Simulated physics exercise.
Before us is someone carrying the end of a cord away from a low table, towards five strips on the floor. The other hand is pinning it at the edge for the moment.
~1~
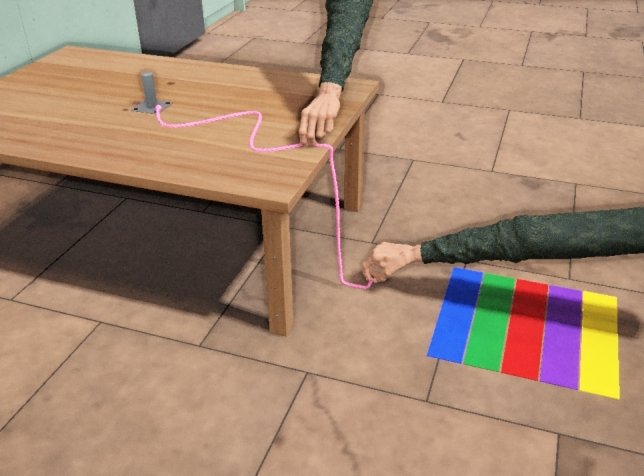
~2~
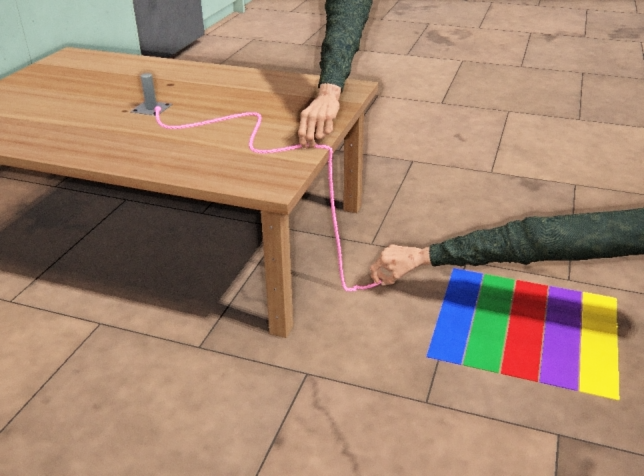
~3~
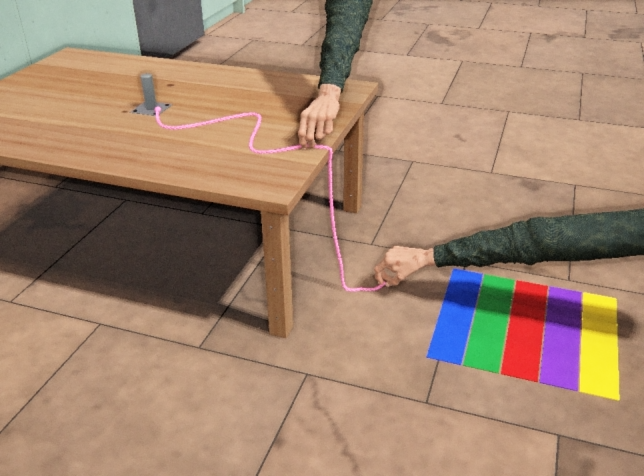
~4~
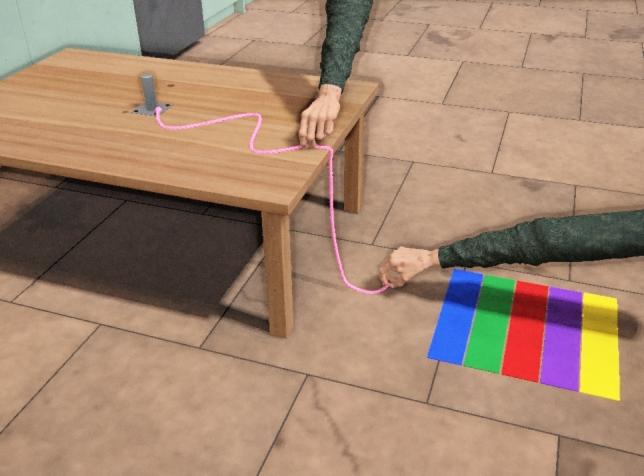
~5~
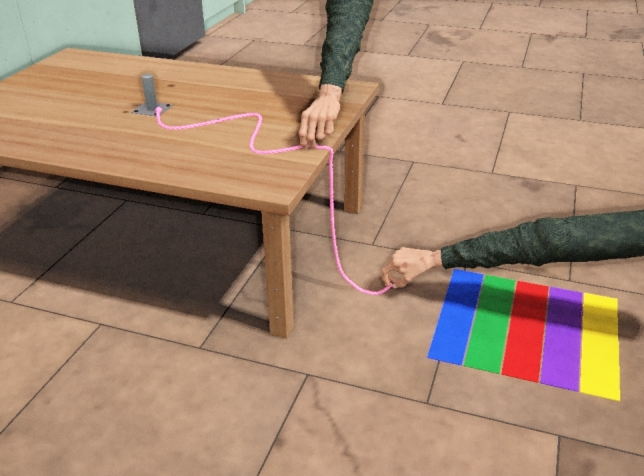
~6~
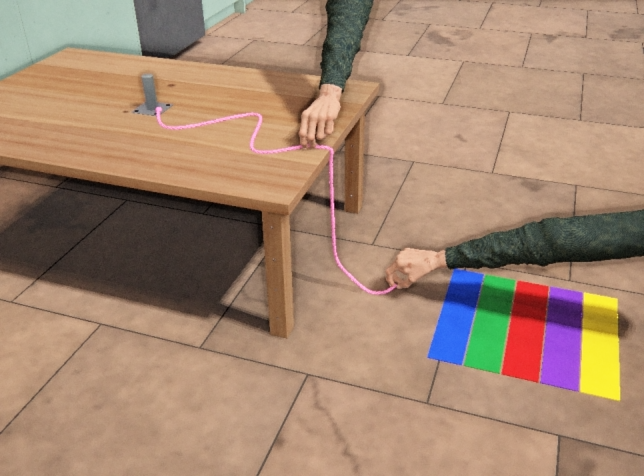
A hand slowly drawing the end of a pink cord rightward near coloured floor strips, another hand pinning it at the table edge.
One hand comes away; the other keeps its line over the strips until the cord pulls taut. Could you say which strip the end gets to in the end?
It gets to the yellow strip.
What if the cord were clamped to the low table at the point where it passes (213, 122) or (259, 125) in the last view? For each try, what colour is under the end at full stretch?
First try purple, second try red.
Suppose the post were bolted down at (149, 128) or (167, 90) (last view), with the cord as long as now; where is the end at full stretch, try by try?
It would be close to (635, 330) for the first and close to (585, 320) for the second.
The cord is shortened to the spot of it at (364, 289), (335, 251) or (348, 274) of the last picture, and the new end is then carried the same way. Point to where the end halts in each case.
The pixels are (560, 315) for the first, (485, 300) for the second and (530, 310) for the third.
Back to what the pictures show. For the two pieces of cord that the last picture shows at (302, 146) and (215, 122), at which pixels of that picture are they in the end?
One finishes at (403, 187) and the other at (244, 122).
Early on, end near (539, 313); over red.
Midway, end near (581, 321); over purple.
At the end of the slack, end near (607, 326); over yellow. It gets as far as the yellow strip.
